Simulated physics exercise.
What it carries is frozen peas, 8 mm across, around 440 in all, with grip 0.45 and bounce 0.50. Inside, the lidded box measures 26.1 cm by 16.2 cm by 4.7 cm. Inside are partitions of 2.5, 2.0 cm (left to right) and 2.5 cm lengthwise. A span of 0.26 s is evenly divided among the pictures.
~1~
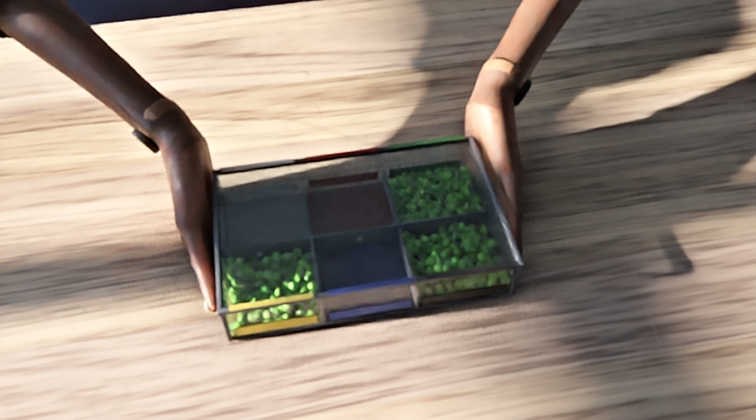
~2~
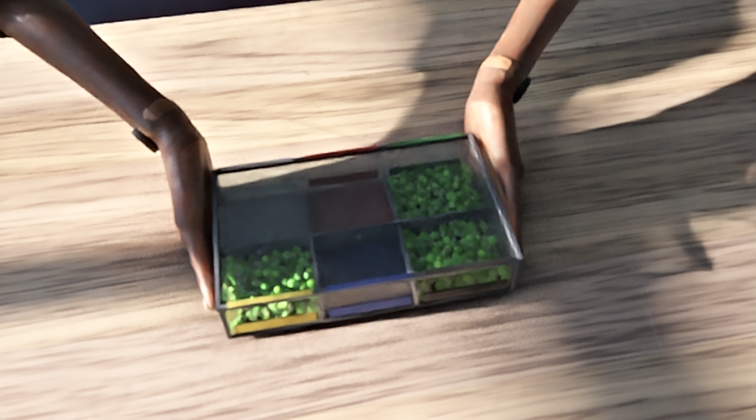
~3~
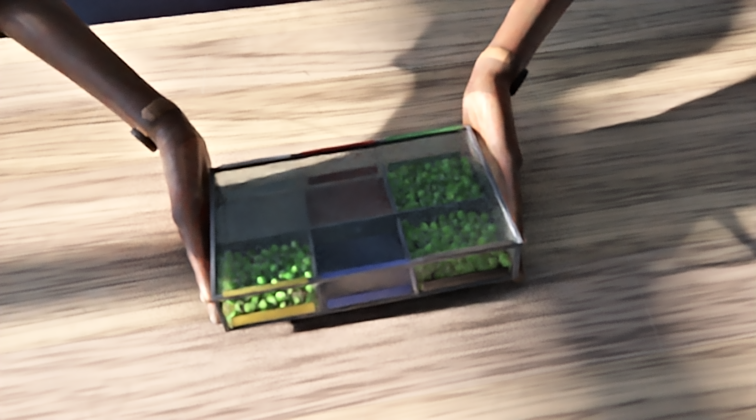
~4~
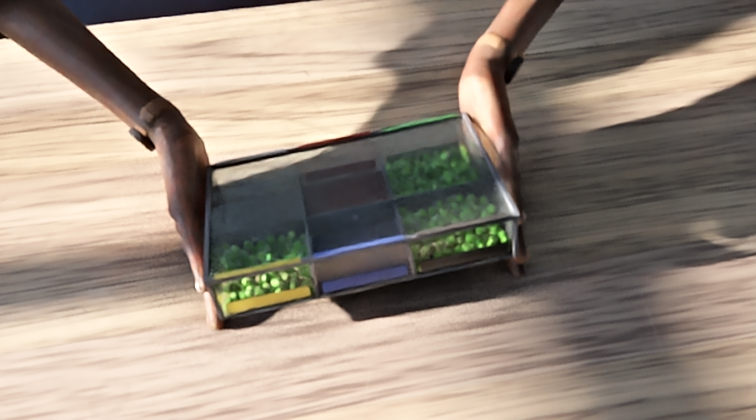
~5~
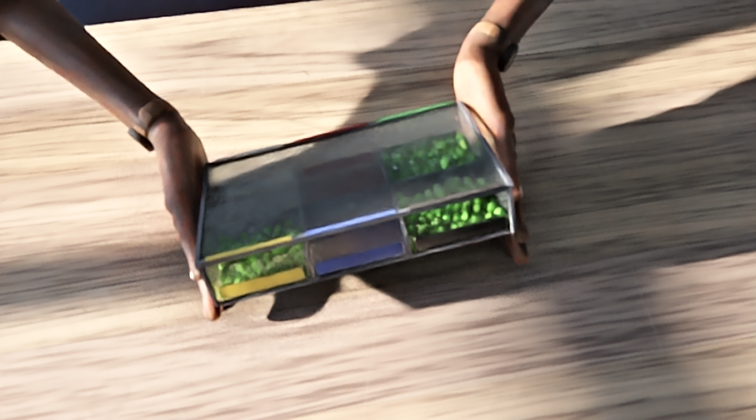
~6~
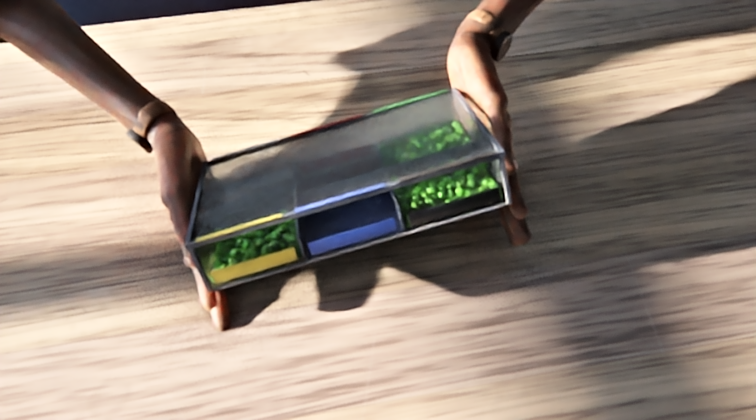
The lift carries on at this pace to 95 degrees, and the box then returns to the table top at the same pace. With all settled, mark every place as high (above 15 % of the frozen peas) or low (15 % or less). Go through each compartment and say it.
Red: High; blue: Low; green: High; yellow: Low; white: High; black: Low.
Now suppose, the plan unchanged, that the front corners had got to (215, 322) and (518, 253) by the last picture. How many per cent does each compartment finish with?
It comes out as red at 0 percent, blue at 35 percent, green at 0 percent, yellow at 50 percent, white at 0 percent and black at 15 percent.
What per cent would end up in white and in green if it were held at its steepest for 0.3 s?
In per cent: White 40; green 25.
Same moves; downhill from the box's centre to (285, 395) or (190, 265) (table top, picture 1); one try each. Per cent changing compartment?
Roughly 50 per cent on the first try and 75 per cent on the second.
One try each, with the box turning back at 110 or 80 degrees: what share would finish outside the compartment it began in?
Some 75 and 45 per cent.
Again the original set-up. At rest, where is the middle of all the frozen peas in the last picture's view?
Look around (329, 203) in the last picture.
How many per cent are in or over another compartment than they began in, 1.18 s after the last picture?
70 %.
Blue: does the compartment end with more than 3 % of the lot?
Blue compartment - not above it.
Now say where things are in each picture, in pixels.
In the first picture, box tilt 0 degrees, front corners at (222, 310) and (518, 263); green 40 %, yellow 25 %, black 35 %.
In the second picture, box tilt 1 degrees, front corners at (221, 307) and (518, 258).
In the third picture, box tilt 5 degrees, front corners at (217, 297) and (517, 242), lowest corner left back.
In the fourth picture, box tilt 12 degrees, front corners at (209, 280) and (514, 215), lowest corner left back.
In the fifth picture, box tilt 18 degrees, front corners at (200, 262) and (508, 185), lowest corner left back.
In the sixth picture, box tilt 24 degrees, front corners at (191, 244) and (499, 154), lowest corner left back; green 40 %, yellow 25 %, black 35 %.
Then, 0.71 s after the last picture, tilt 94 degrees; red 15 %, blue 5 %, green 40 %, yellow 20 %, white 15 %, black 15 %.
Then, 1.18 s after the last picture, tilt 40 degrees; red 30 %, green 25 %, yellow 5 %, white 35 %.
Then, 1.72 s after the last picture, tilt 0 degrees; red 30 %, green 25 %, yellow 5 %, white 35 %.
In the end, red 30 %, blue 0 %, green 25 %, yellow 5 %, white 35 %, black 0 %.
